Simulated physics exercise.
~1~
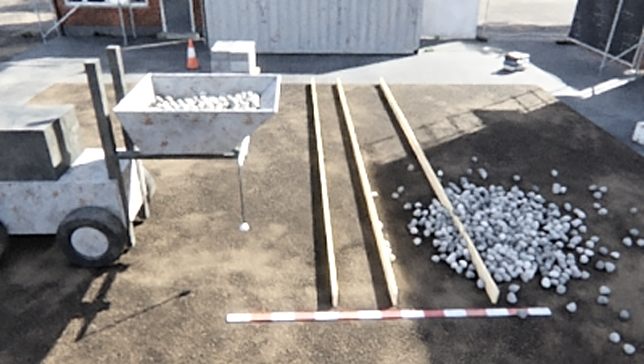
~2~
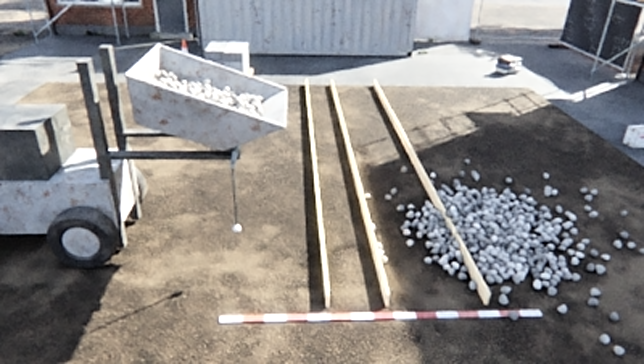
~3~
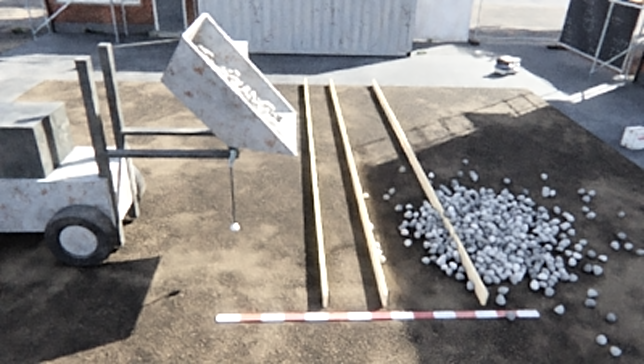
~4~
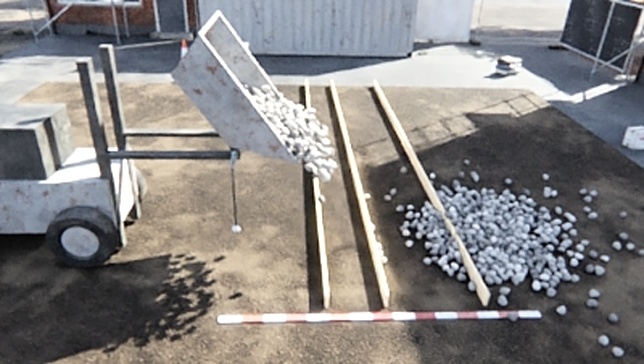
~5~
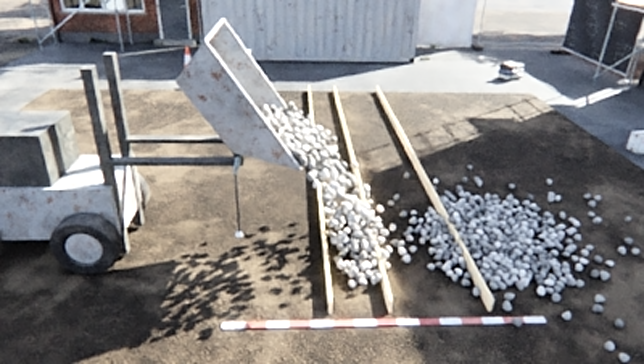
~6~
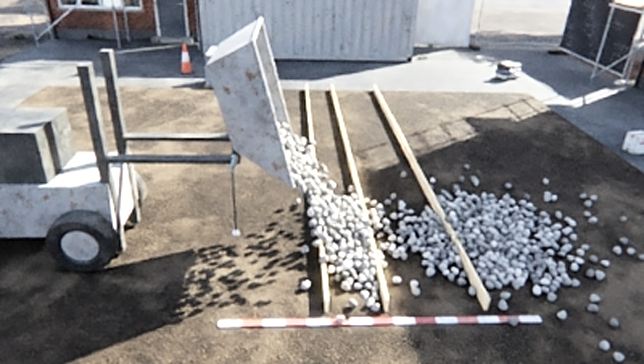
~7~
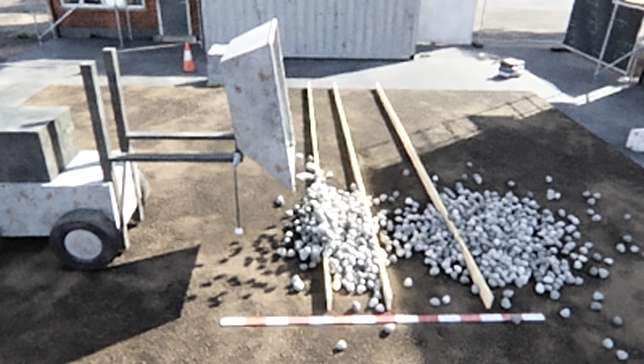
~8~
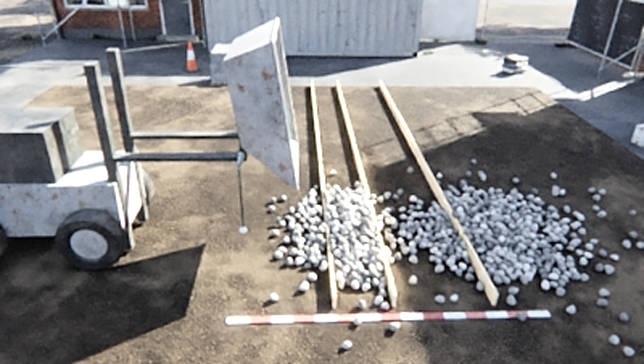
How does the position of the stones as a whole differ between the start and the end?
At the start the stones are split between the raised skip on the left and the pile on the ground at the right. By the end the skip's load has moved right and down, so all the stones lie on the ground, across and beside the boards.
